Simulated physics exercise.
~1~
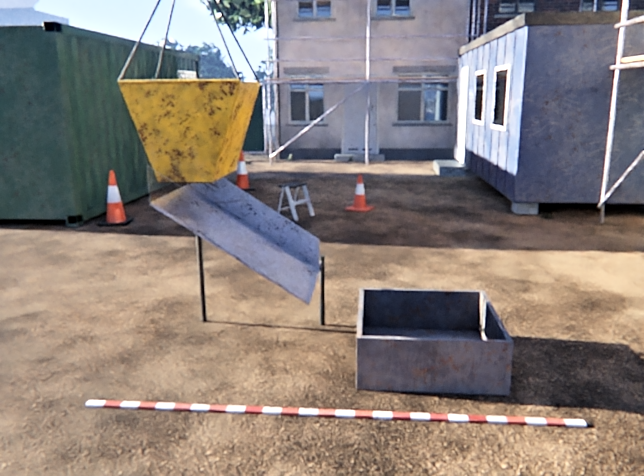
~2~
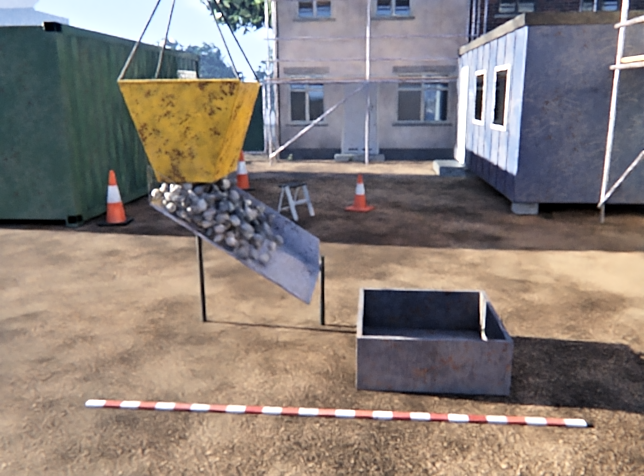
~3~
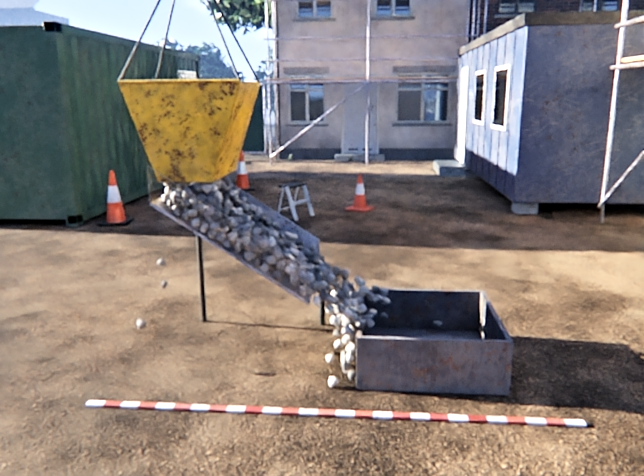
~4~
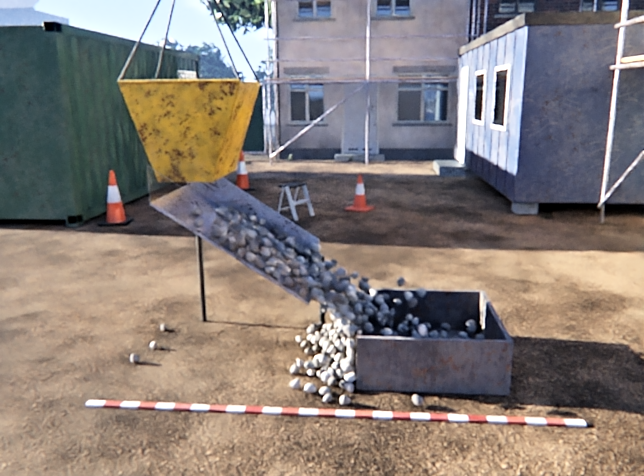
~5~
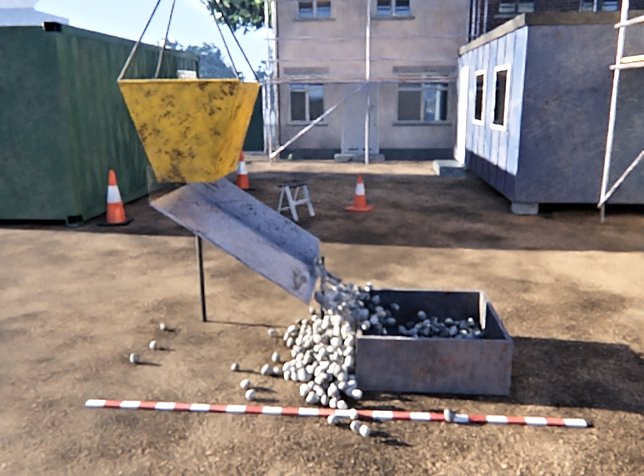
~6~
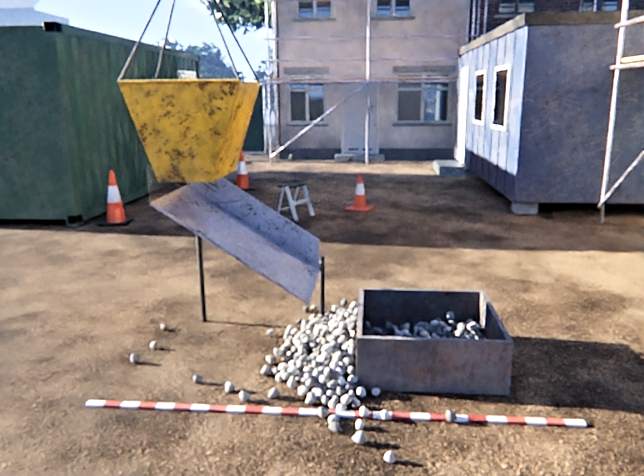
In a sunny building yard, smooth stones dropped from a hanging yellow skip onto a sloping steel chute and slid down to the right, spilling around an open bin until most lay heaped on the ground to its left, with fewer inside.
